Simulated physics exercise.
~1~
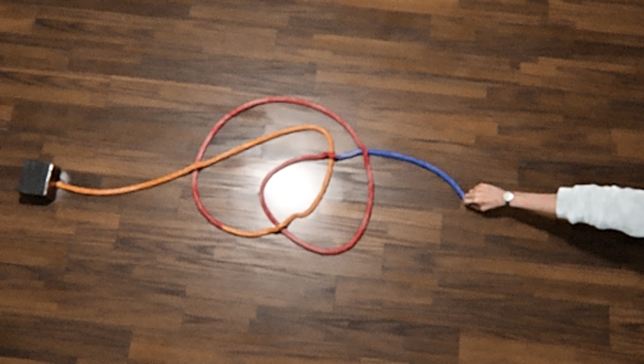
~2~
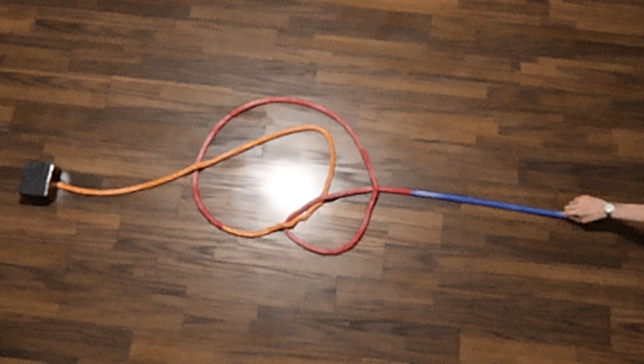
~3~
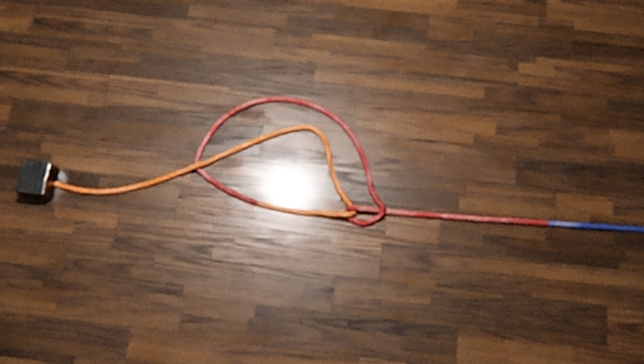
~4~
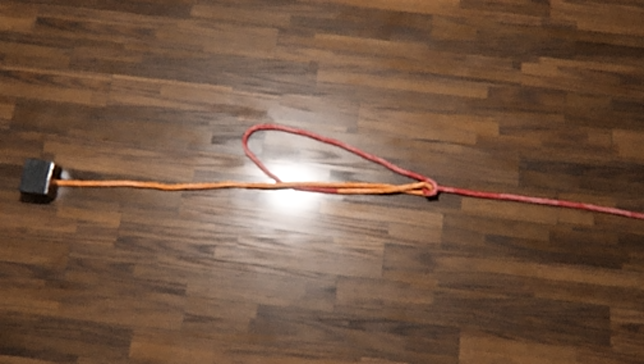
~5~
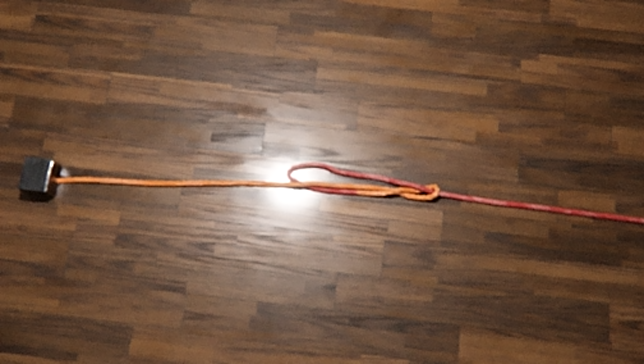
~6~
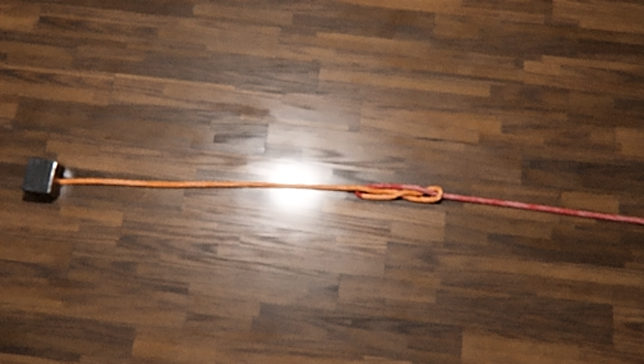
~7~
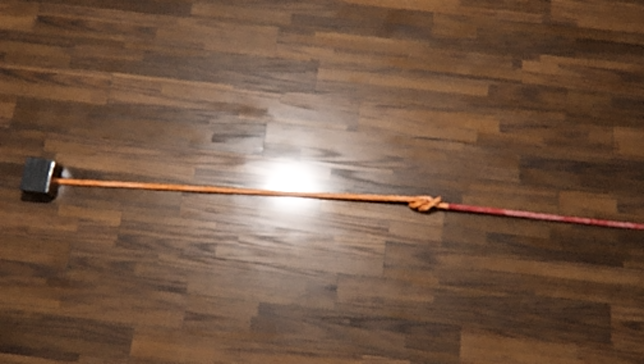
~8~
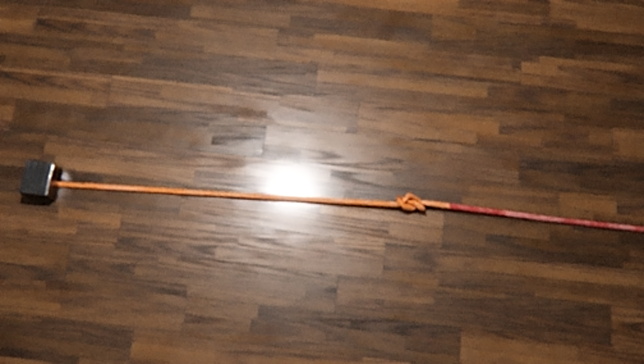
A looped rope is pulled right by a hand until it tightens into a knot.
